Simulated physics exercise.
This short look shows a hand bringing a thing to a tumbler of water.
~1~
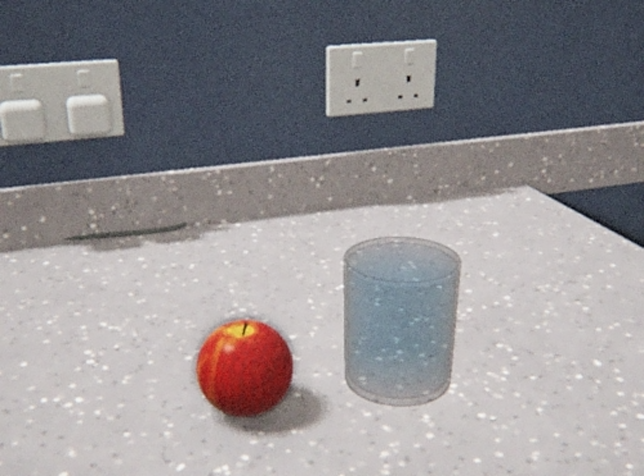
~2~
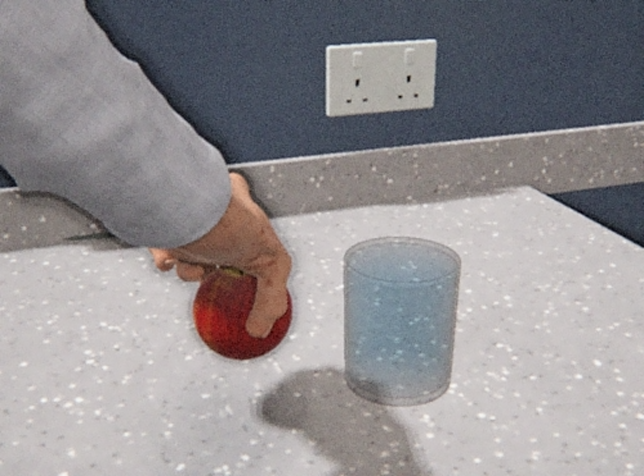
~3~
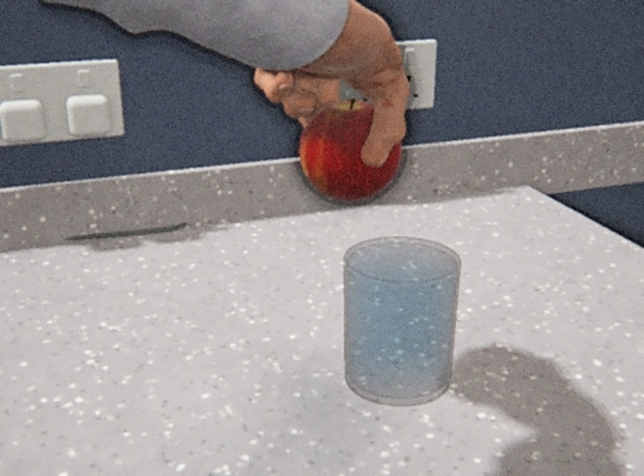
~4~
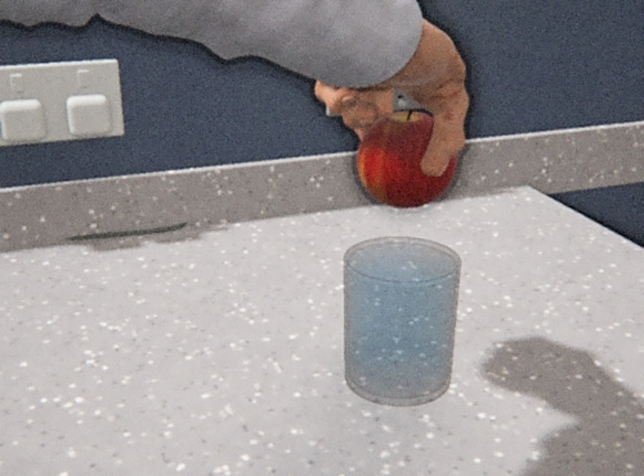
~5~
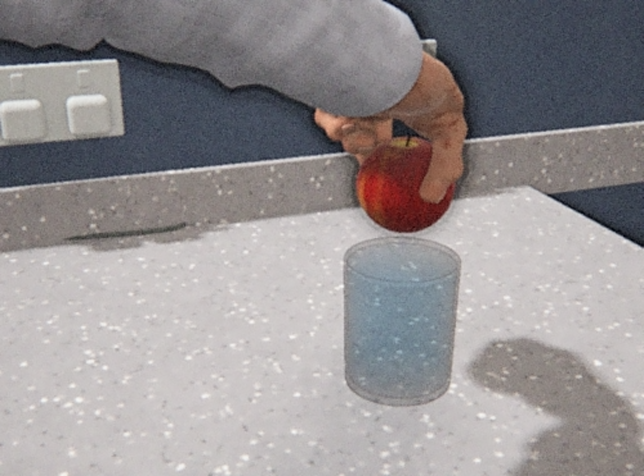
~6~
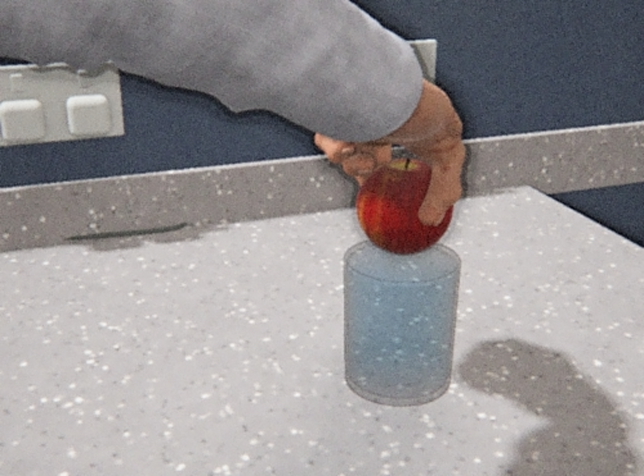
A hand picks up a red apple, carries it right and lowers it above a tumbler.
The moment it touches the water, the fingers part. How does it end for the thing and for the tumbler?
The thing stays afloat, and the tumbler spills over.
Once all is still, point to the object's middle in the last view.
It winds up with its middle close to pixel (401, 278).
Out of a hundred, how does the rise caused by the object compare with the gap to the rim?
Ratio: About 520 in a hundred.
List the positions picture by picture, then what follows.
In the first frame, the apple lies on the top at (244, 368); tumbler (400, 316) nearly full.
The second frame shows a hand picks up the apple at (242, 310); tumbler nearly full, surface at (402, 264).
In the third frame, the apple is carried over at (351, 150); tumbler (400, 316) nearly full.
In the fourth frame, the apple is above the tumbler at (406, 160); tumbler nearly full, surface at (402, 264).
The fifth frame shows the apple comes down at (405, 185); tumbler (400, 316) nearly full.
In the sixth frame, the apple is just over the surface at (404, 206); tumbler nearly full, surface at (402, 264).
Next, the apple enters the water; the tumbler is full to the brim; it has run over.
After that, the apple comes up again; the tumbler is full to the brim; it has run over.
Finally, the apple rides on the surface; the tumbler is full to the brim; it has run over.
